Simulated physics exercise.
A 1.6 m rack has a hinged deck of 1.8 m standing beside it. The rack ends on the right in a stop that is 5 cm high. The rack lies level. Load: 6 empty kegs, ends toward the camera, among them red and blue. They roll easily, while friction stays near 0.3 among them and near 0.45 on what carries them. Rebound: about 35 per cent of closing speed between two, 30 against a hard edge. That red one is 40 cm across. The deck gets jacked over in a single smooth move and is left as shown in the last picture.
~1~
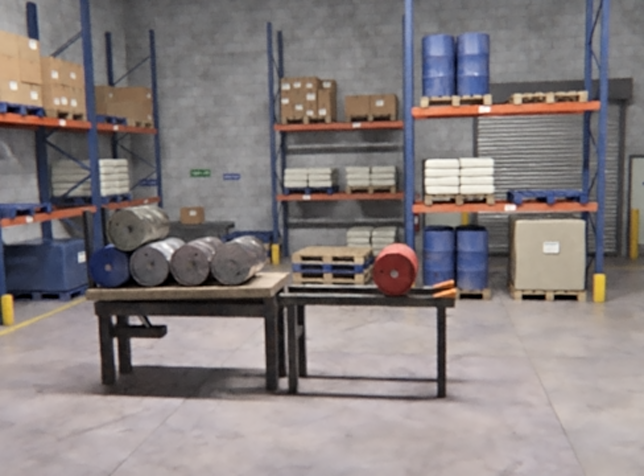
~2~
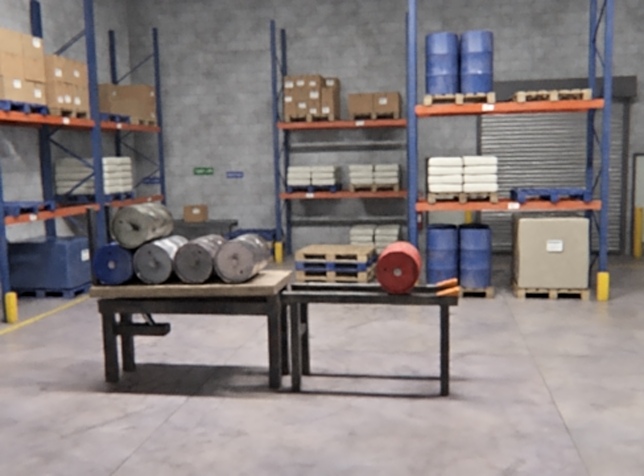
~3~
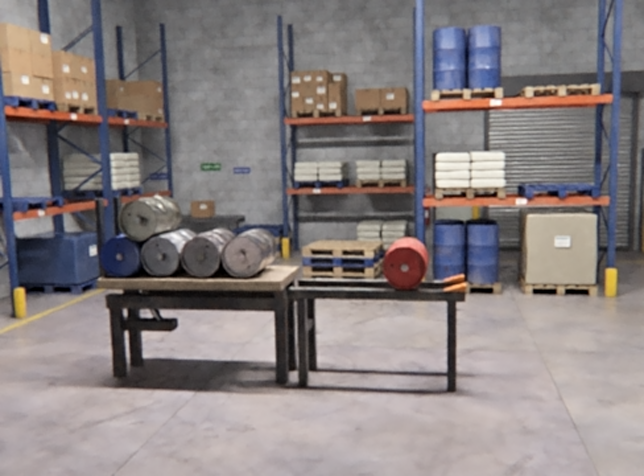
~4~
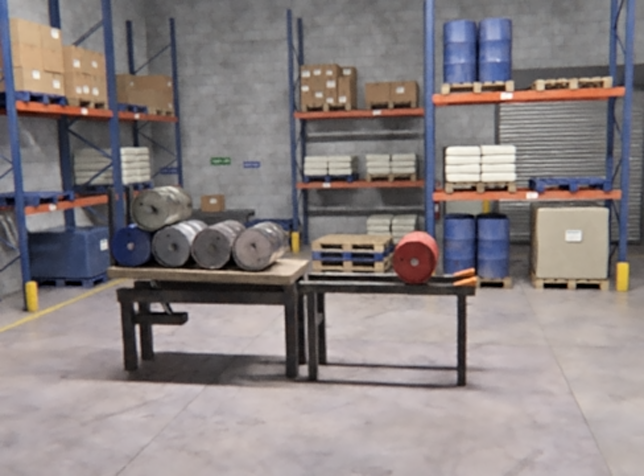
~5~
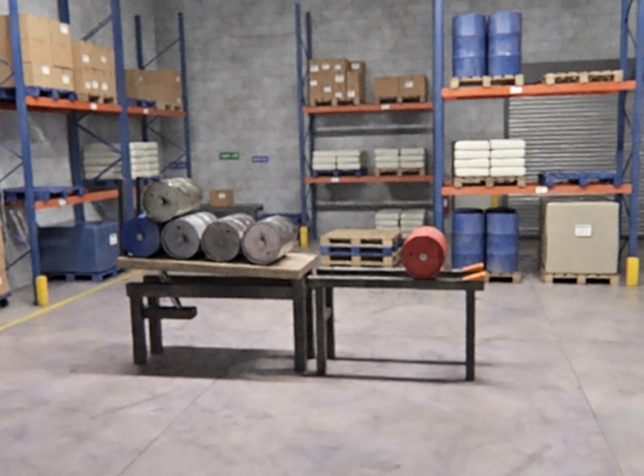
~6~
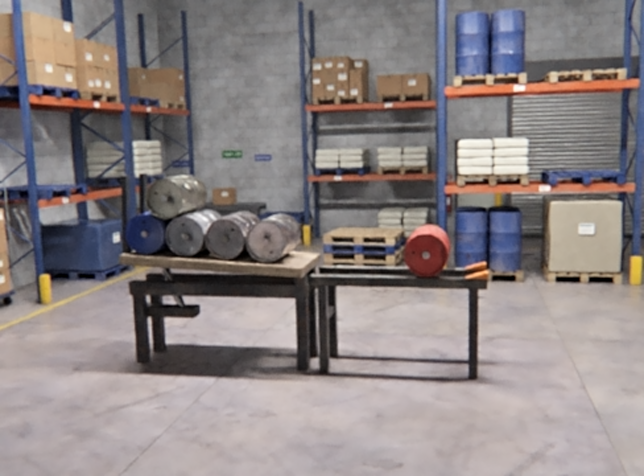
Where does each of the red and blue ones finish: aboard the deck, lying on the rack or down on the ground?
Red: Lying on the rack. Blue: Aboard the deck.
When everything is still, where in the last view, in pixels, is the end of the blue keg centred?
In the last picture it sits near (294, 243).
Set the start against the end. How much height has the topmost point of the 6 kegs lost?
It sits roughly 0 cm lower at the end.
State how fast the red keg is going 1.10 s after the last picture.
Speed approx. 0.0 m/s.
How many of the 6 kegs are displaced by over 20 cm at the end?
6.
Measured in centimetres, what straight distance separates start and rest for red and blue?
Red about 40; blue about 150.
Then, 1.1 s past the sixth picture, red is on the rack, 55 cm from the rack's far end; blue is on the deck, 135 cm from the hinge, rolling right; 0 past the stop so far.
Then, 2.6 s past the sixth picture, red is on the rack, 50 cm from the rack's far end, rolling right; blue is on the deck, 75 cm from the hinge, rolling right; 0 past the stop so far.
Finally (4.3 s after the last picture), red is on the rack, 15 cm from the rack's far end; blue is on the deck, 10 cm from the hinge; 0 past the stop so far.
